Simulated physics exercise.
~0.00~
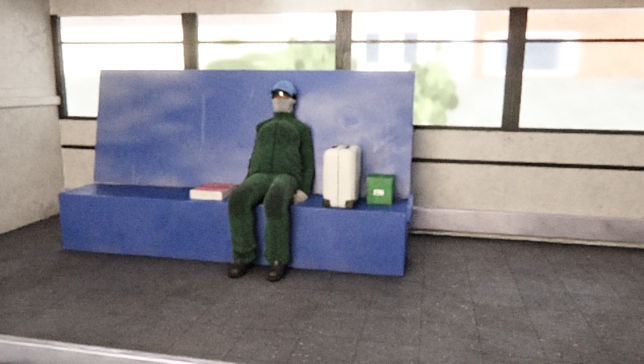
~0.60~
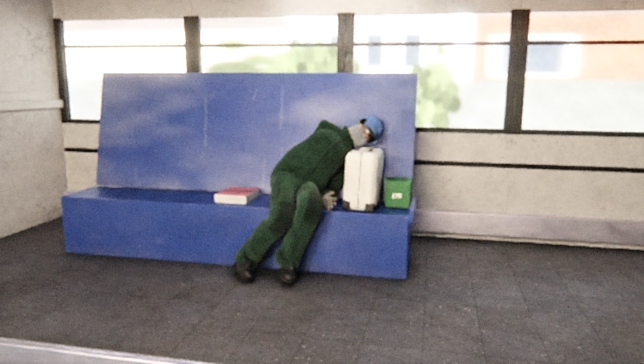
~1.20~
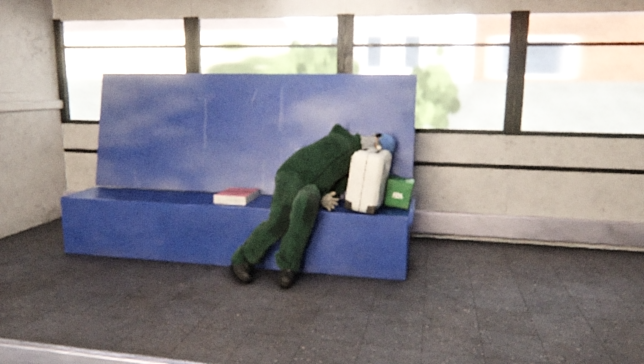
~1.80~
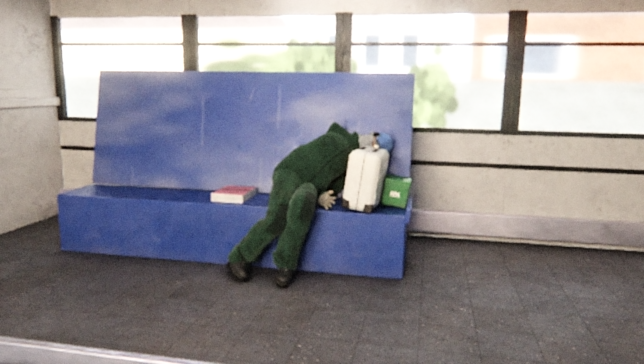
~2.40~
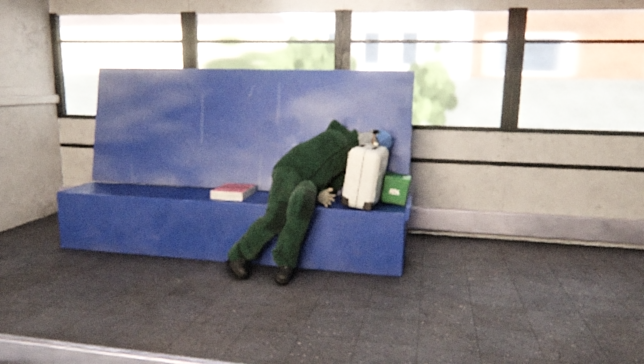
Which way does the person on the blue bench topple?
The person topples to the right, toward the white case.
A seated person in green topples right onto a white case and stays slumped there.
